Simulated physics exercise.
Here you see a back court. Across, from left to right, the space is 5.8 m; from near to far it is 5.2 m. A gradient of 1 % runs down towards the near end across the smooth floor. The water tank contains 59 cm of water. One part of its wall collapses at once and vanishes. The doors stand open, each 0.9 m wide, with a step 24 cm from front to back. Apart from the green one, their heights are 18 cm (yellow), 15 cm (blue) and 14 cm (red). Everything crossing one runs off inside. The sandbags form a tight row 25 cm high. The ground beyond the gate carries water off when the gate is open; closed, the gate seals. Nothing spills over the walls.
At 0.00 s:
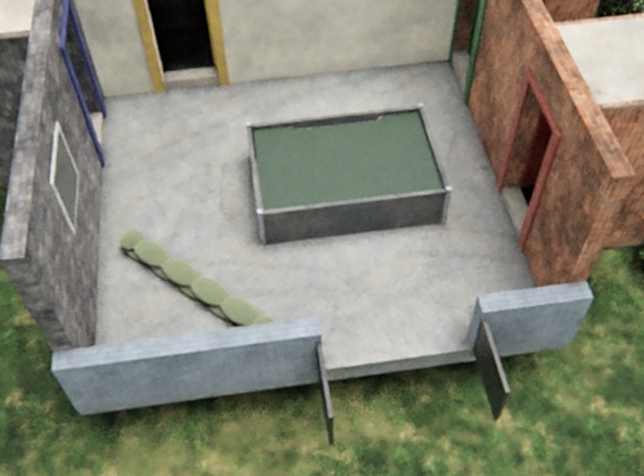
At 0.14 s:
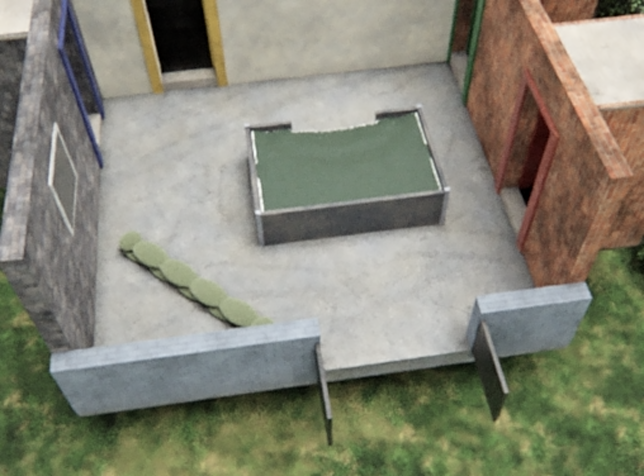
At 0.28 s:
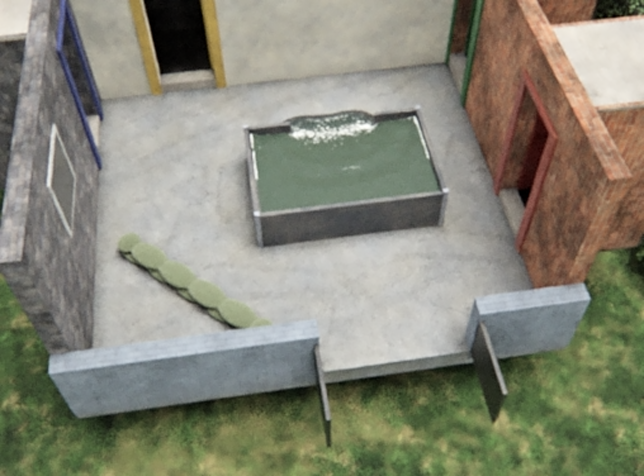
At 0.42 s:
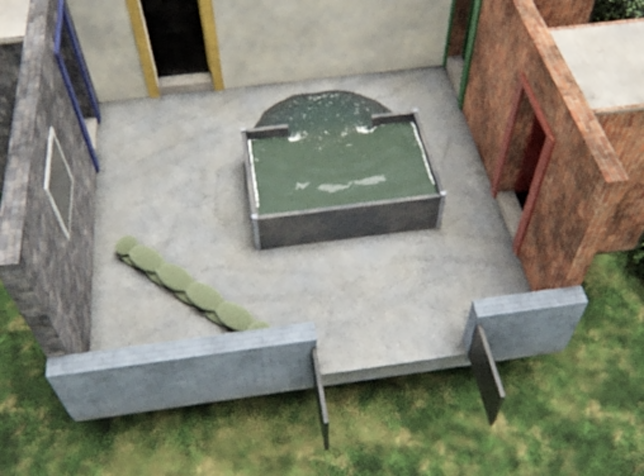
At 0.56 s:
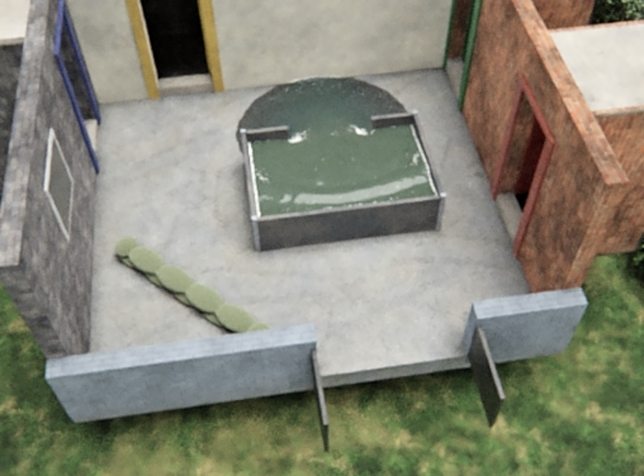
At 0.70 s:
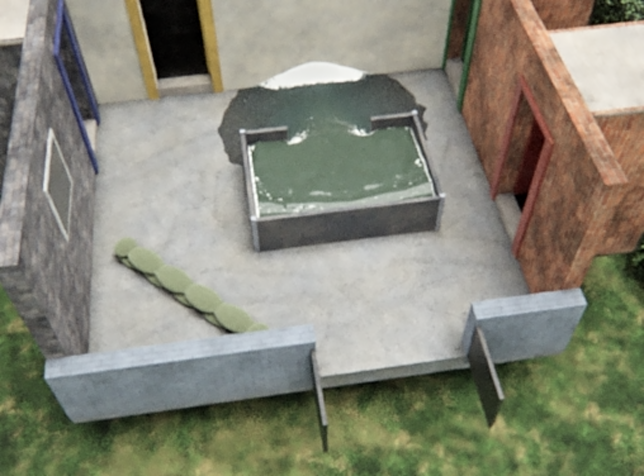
In a walled back court, part of the far side of a full water tank vanished, and water poured out through the gap, spreading across the grey floor in a widening dark pool behind it.
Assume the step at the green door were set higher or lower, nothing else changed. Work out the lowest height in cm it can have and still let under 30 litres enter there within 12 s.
The lowest such height is roughly 26 cm.
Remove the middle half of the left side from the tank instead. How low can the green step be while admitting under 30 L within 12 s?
A height of around 8.0 cm.
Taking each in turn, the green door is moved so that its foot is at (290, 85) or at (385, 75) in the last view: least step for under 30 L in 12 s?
First place around 30 cm, second around 17 cm.
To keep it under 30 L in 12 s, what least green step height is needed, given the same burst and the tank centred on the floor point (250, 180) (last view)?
18 cm, give or take.
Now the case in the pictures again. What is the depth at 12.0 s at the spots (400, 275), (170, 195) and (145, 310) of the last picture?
Roughly 5, 4 and 7 cm, in turn.
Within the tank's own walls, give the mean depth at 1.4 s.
It averages roughly 39 centimetres.
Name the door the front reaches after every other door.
It's the red door.
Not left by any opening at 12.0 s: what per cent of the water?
Some 78 %.
After 1.4 s water covers 20 % of the floor, deepest (40 cm) near (318, 86); 7 cm at the green door, 0 litres in over its 24 cm step.
After 3.0 s water covers 45 % of the floor, deepest (28 cm) near (448, 80); 27 cm at the green door, 35 litres in over its 24 cm step.
After 12.0 s water covers 95 % of the floor, deepest (12 cm) near (542, 328); 5 cm at the green door, 40 litres in over its 24 cm step.
At the green door as built, the water arrived by 1.4 s and peaked near 32 cm at 2.0 s.
With a step of 21 cm, 64 litres would have come in within the 12 s; with 28 cm, 19 litres. So under 30 litres takes about 26 cm.
